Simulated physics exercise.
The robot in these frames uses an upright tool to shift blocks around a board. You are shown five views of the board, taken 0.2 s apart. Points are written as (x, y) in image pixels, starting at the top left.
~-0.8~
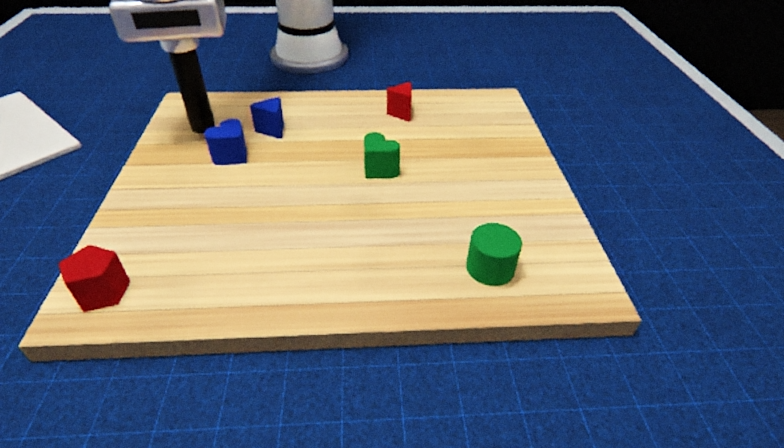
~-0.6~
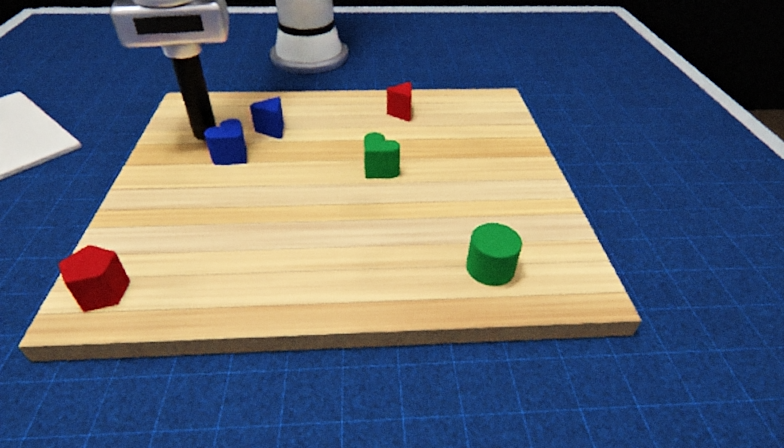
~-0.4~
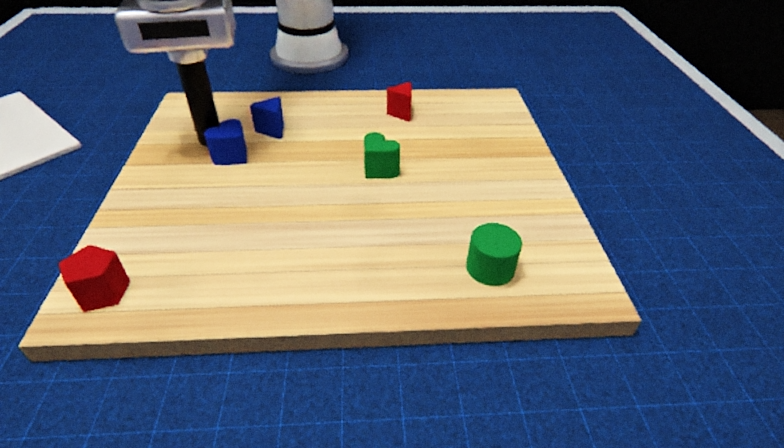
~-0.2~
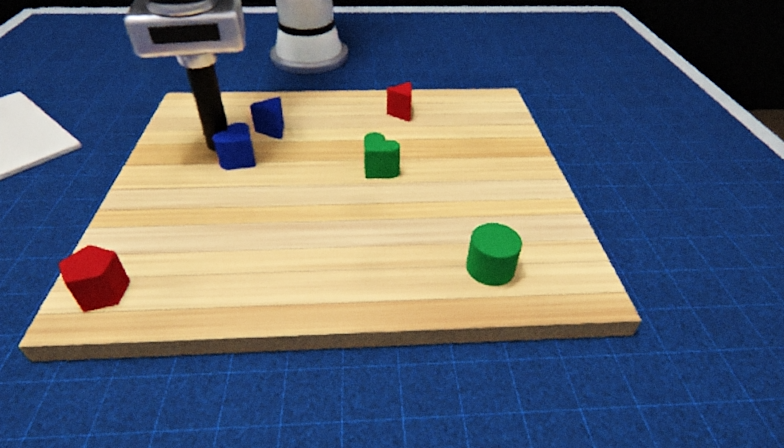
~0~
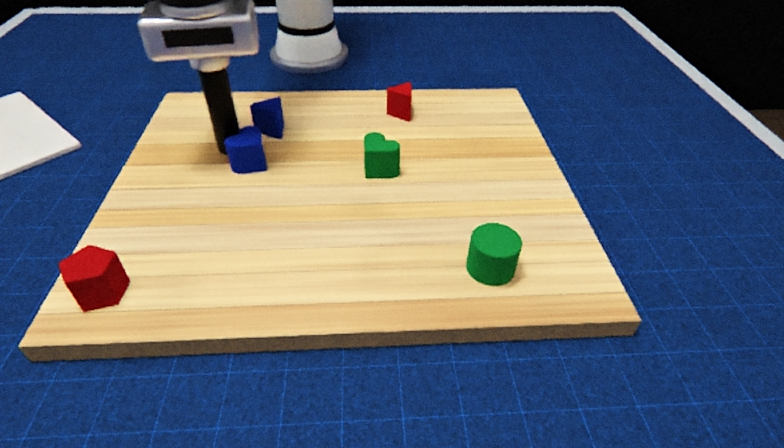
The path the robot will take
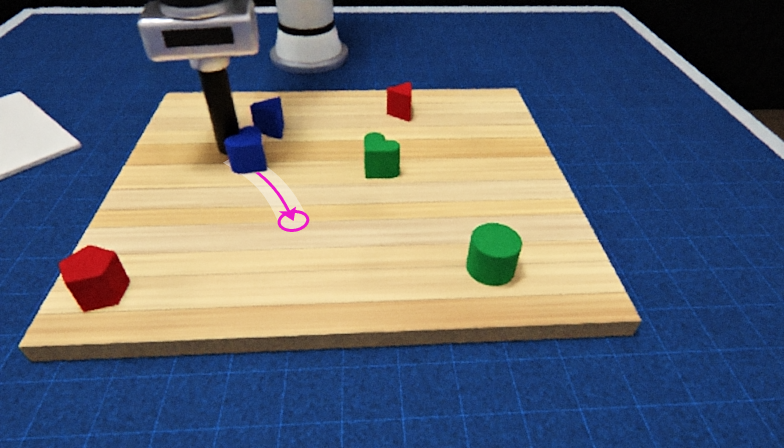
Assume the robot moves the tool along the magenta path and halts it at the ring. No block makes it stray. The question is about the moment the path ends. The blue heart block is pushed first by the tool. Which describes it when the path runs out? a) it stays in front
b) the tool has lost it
Correct choice: B.
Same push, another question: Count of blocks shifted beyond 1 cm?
My prediction: One block.
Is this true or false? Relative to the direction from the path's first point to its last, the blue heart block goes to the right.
The statement is incorrect.
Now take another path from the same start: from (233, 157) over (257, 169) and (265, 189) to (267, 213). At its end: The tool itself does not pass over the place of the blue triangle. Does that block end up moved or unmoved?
At the end of the path, the blue triangle remains in its old spot.
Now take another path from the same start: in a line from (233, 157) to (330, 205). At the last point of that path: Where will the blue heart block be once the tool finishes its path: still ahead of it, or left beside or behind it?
I think the tool keeps pushing the blue heart block along right to the end.
Drawn move, from (233, 157) via (258, 173) and (279, 194), ending at (293, 221).
The first path, step by step. One third of the way, tool at (257, 165); blue heart block at (274, 152).
Two thirds of the way, tool at (277, 186); blue heart block at (302, 165), turned 35° anticlockwise.
At the end, tool at (292, 212); blue heart block at (308, 169), turned 65° anticlockwise; blue triangle still.
